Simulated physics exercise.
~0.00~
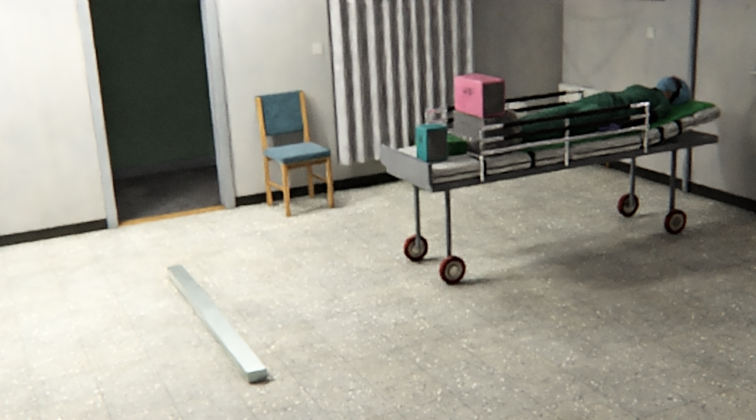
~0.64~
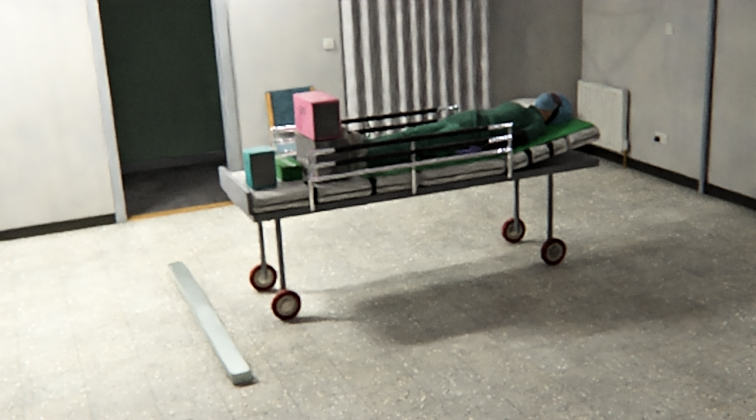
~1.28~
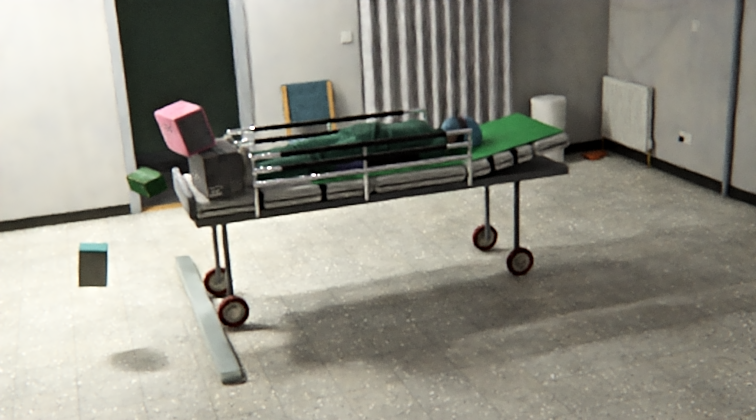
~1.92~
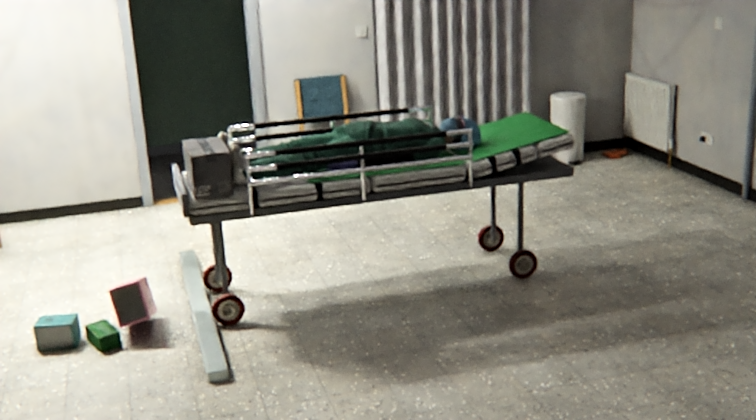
Wheeled stretcher carrying a person rolls left and stops at a floor sill, three boxes toppling off while a grey one stays.
